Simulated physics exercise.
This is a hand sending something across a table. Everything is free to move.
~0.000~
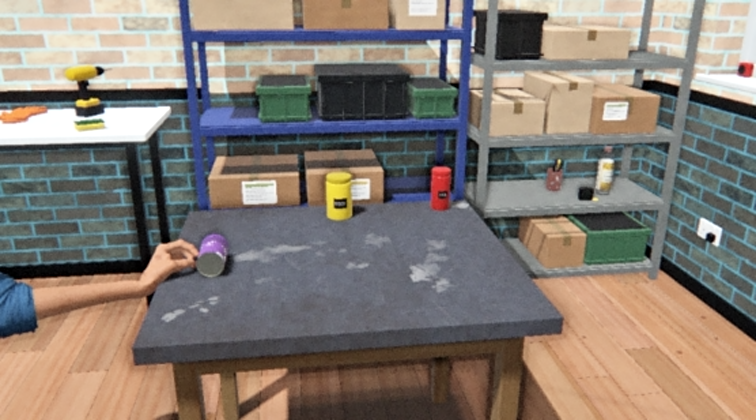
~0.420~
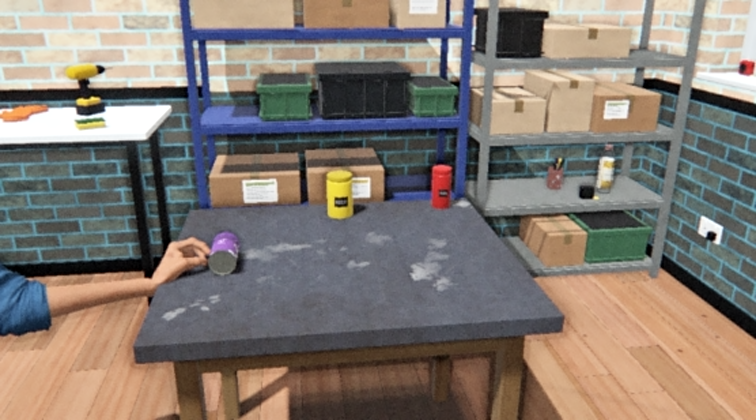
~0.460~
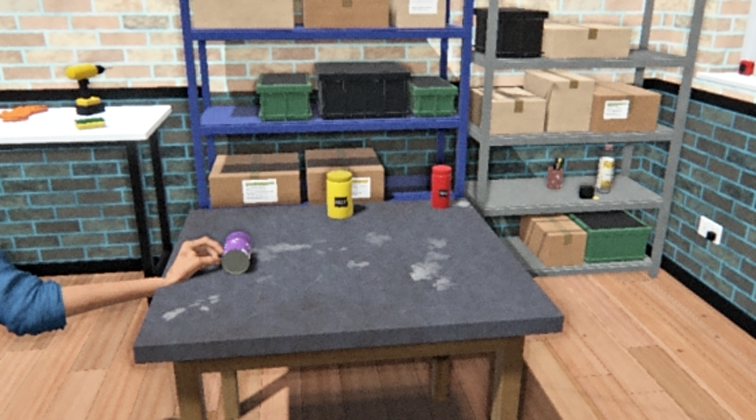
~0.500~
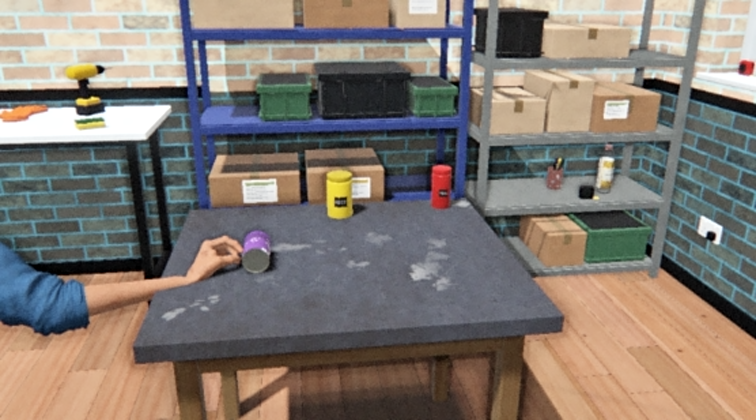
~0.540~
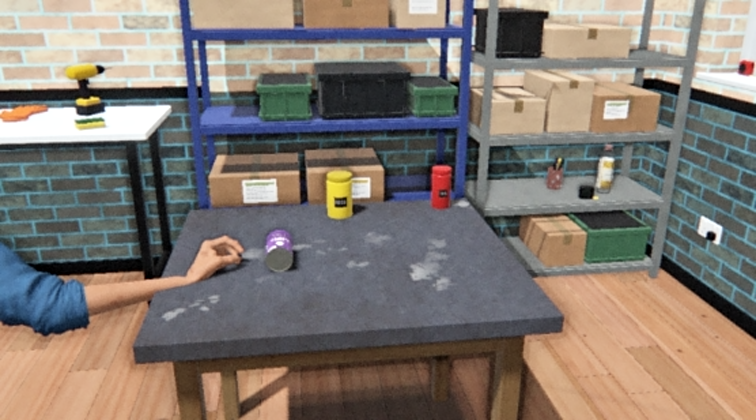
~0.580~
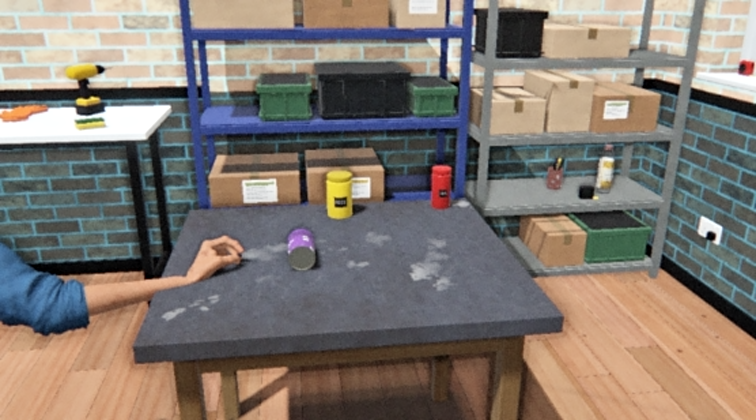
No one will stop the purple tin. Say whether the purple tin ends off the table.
The purple tin goes over the edge.
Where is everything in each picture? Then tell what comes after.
In the first frame, under the hand; purple tin (213, 256).
In the second frame, under the hand; purple tin (224, 254).
In the third frame, under the hand; purple tin (237, 253).
In the fourth frame, purple tin (257, 252).
In the fifth frame, purple tin (279, 251) shifted about its own width.
In the sixth frame, purple tin (301, 250) shifted well along.
After 0.78 s, purple tin shifted well along near (405, 244).
After 0.98 s, purple tin shifted well along near (497, 239).
After 1.28 s, purple tin now off the table.
After 1.48 s, things are still on the move.
In the end (1.6 s), off the table, purple tin.
